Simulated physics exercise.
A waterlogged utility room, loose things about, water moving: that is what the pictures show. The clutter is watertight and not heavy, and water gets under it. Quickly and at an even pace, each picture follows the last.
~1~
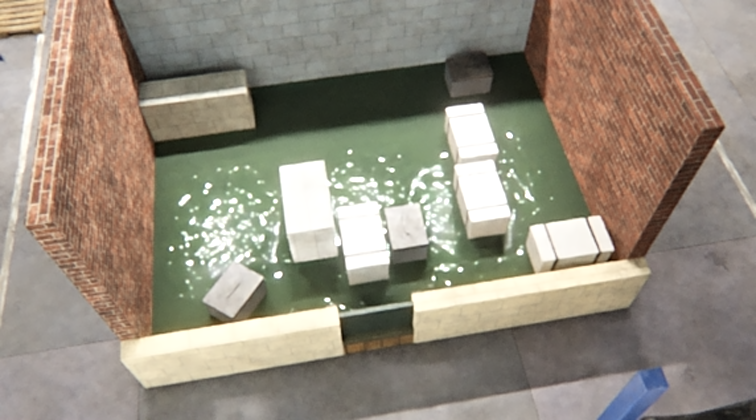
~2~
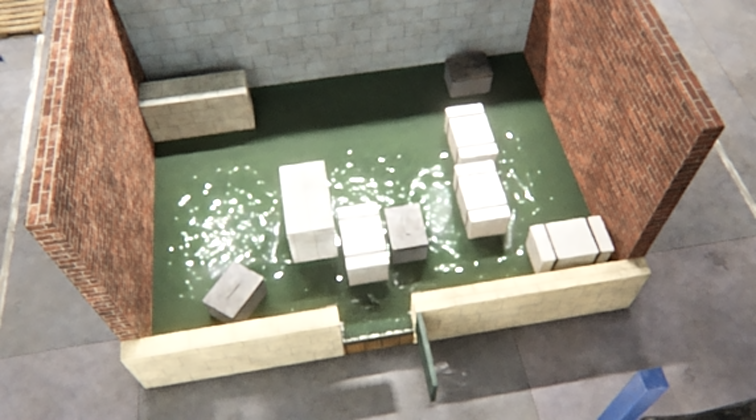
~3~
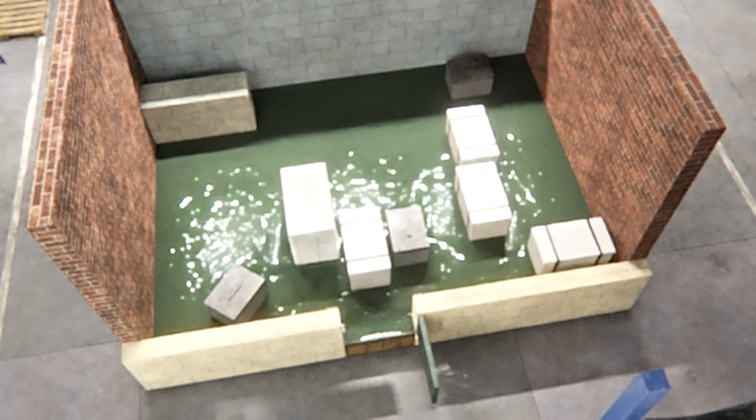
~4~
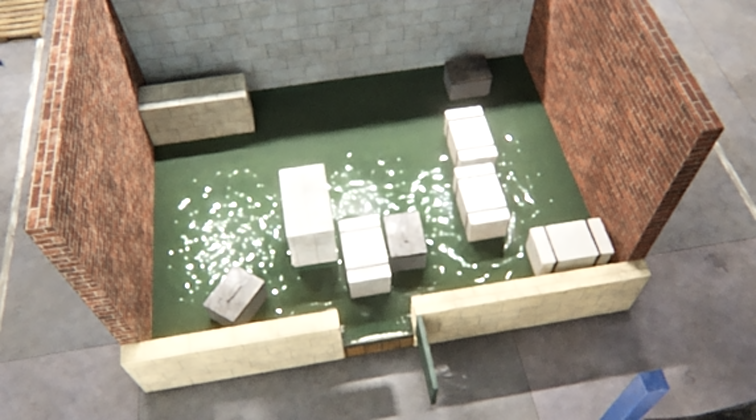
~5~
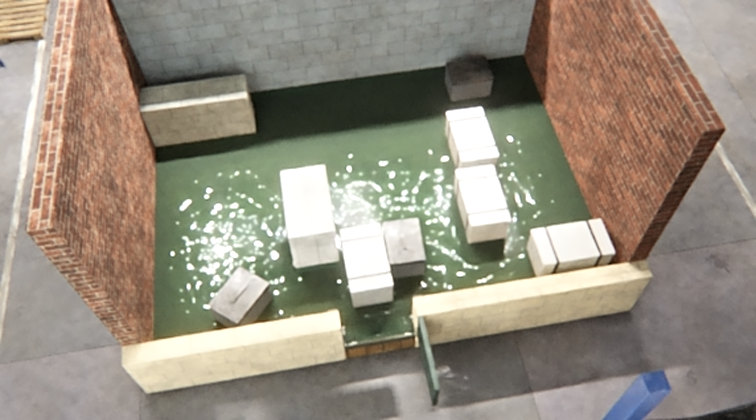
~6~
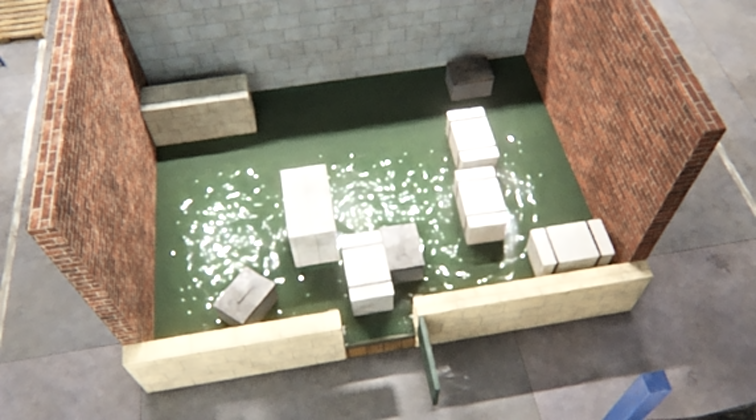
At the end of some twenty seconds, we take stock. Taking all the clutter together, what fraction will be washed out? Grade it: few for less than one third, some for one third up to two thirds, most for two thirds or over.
Grade: Some.
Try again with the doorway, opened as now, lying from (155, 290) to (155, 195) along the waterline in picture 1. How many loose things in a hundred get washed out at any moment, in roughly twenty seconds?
About 10 %.
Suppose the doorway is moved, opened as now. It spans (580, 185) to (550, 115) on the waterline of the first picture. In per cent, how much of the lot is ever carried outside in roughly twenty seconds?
Near 70 percent, give or take.
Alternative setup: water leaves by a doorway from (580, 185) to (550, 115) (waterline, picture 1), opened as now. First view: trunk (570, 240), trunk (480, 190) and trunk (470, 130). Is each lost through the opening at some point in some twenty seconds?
Escapes, escapes, escapes.
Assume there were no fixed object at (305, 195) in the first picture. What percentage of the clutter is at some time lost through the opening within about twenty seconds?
Roughly 40 per cent.
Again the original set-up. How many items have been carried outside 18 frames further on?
The total is 2.
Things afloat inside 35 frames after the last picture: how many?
By my reckoning the number comes out at 4.
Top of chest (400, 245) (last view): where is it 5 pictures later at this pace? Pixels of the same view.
About (389, 287).
A moment on, 1 of 7 are out; 6 afloat.
Next, 2 of 7 are out; 5 afloat.
Later, 3 of 7 are out; 4 afloat.
In the end, 3 of 7 are out; 4 afloat.
